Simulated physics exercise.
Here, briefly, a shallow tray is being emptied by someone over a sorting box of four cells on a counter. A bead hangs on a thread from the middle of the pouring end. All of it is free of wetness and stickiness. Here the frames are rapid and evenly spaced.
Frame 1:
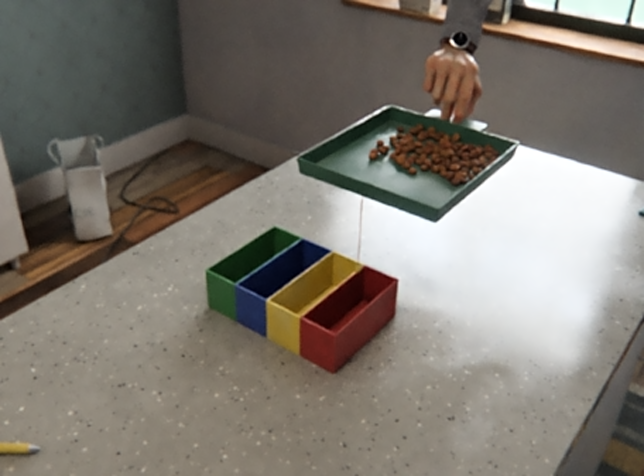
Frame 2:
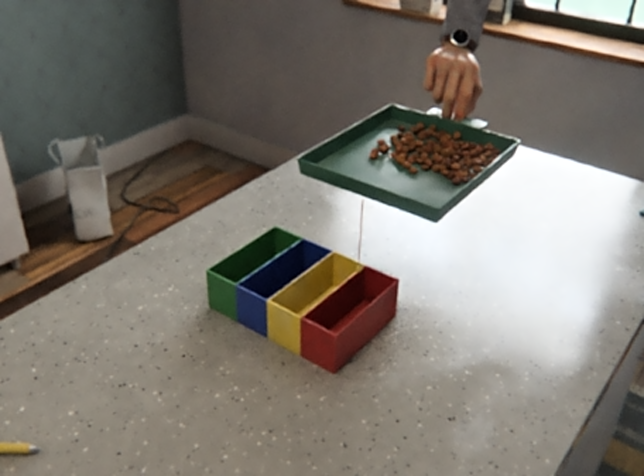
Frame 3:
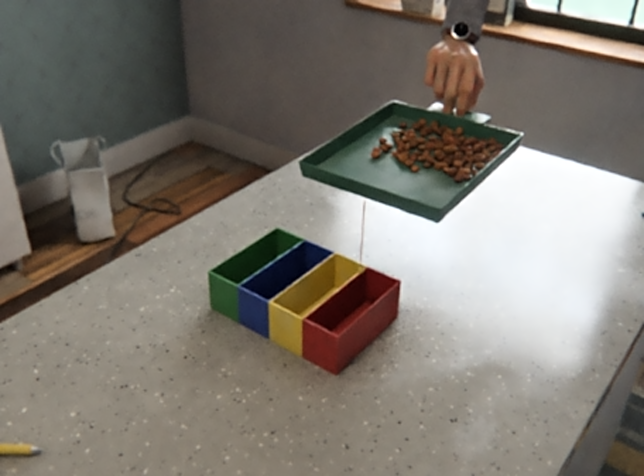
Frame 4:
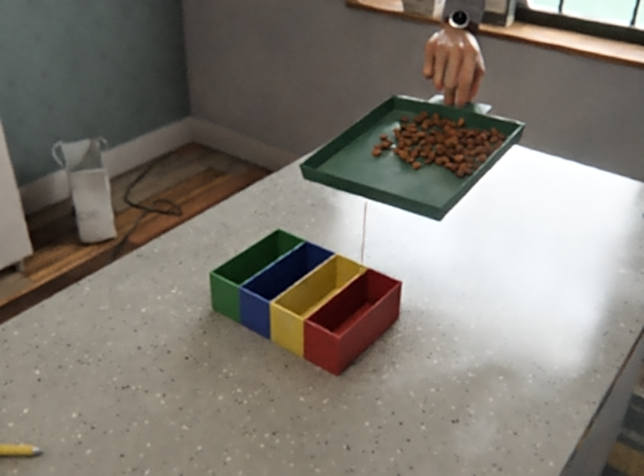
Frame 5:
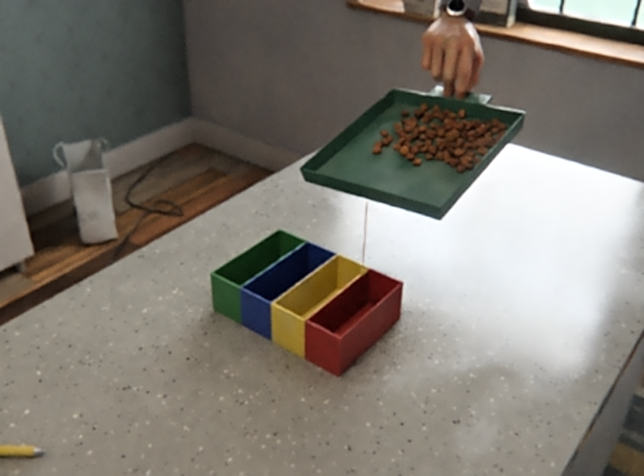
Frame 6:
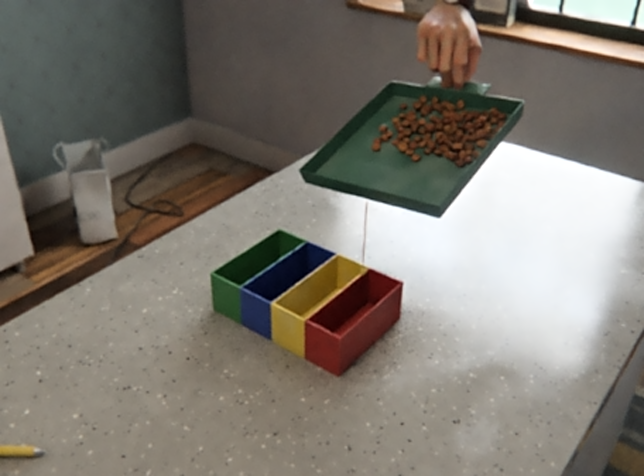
We see a hand holding a green tray of small brown pieces above a box with green, blue, yellow and red cells; the hand gradually raises the tray's far end, tilting it toward the near left corner.
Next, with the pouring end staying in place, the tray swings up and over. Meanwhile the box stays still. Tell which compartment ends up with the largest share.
The blue compartment ends up with the largest share.
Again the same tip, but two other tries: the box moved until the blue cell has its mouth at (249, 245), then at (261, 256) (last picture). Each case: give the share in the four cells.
Result: 80 % and 100 %.
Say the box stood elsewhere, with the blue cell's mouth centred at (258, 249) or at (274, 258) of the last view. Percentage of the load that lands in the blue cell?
Trial 1 around 0 percent, trial 2 around 20 percent.
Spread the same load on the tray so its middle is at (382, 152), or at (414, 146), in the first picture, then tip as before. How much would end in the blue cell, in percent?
It's 80 percent the first time and 70 percent the second.
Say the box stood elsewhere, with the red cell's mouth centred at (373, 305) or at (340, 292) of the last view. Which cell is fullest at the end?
First place: Blue; second place: Yellow.
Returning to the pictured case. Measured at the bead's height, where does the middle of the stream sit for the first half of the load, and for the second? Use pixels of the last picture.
The leading part at (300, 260), the rest of it at (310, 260).
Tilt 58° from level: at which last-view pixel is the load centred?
Centre estimate: (341, 179).
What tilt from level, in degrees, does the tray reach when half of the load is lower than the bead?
The angle is roughly 105° at that point.
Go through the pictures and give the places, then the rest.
In the first frame, corners of the pouring end at (300, 158) and (437, 207), level; middle of the load at (443, 153), bits of dog kibble; bead on its thread at (358, 268); green cell at (221, 292); blue cell at (252, 308); yellow cell at (284, 324); red cell at (317, 342).
In the second frame, corners of the pouring end at (300, 158) and (438, 207), level; middle of the load at (444, 152).
In the third frame, corners of the pouring end at (302, 161) and (439, 207), tipped barely, lowest at the left corner; middle of the load at (446, 148).
In the fourth frame, corners of the pouring end at (302, 164) and (440, 206), tipped a little, lowest at the left corner; middle of the load at (447, 142).
In the fifth frame, corners of the pouring end at (302, 167) and (439, 205), tipped a little, lowest at the left corner; middle of the load at (448, 135).
In the sixth frame, corners of the pouring end at (302, 169) and (438, 204), tipped clearly, lowest at the left corner; middle of the load at (447, 128); green cell at (226, 295); blue cell at (256, 311); yellow cell at (288, 327); red cell at (322, 345).
Soon, tray tipped steeply; nearly all on the tray; a small part falling or outside the box.
A while on, tray tipped right over; about half on the tray; about a quarter in the blue cell; a small part in the yellow cell; a stray few in the green cell; a small part falling or outside the box.
Towards the end, tray tipped past a quarter turn; about two thirds in the blue cell; about a quarter in the yellow cell; a small part in the green cell; a stray few in the red cell; a stray few falling or outside the box.
Finally, tray tipped past a quarter turn; about two thirds in the blue cell; about a quarter in the yellow cell; a small part in the green cell; a stray few in the red cell; a stray few outside the box.
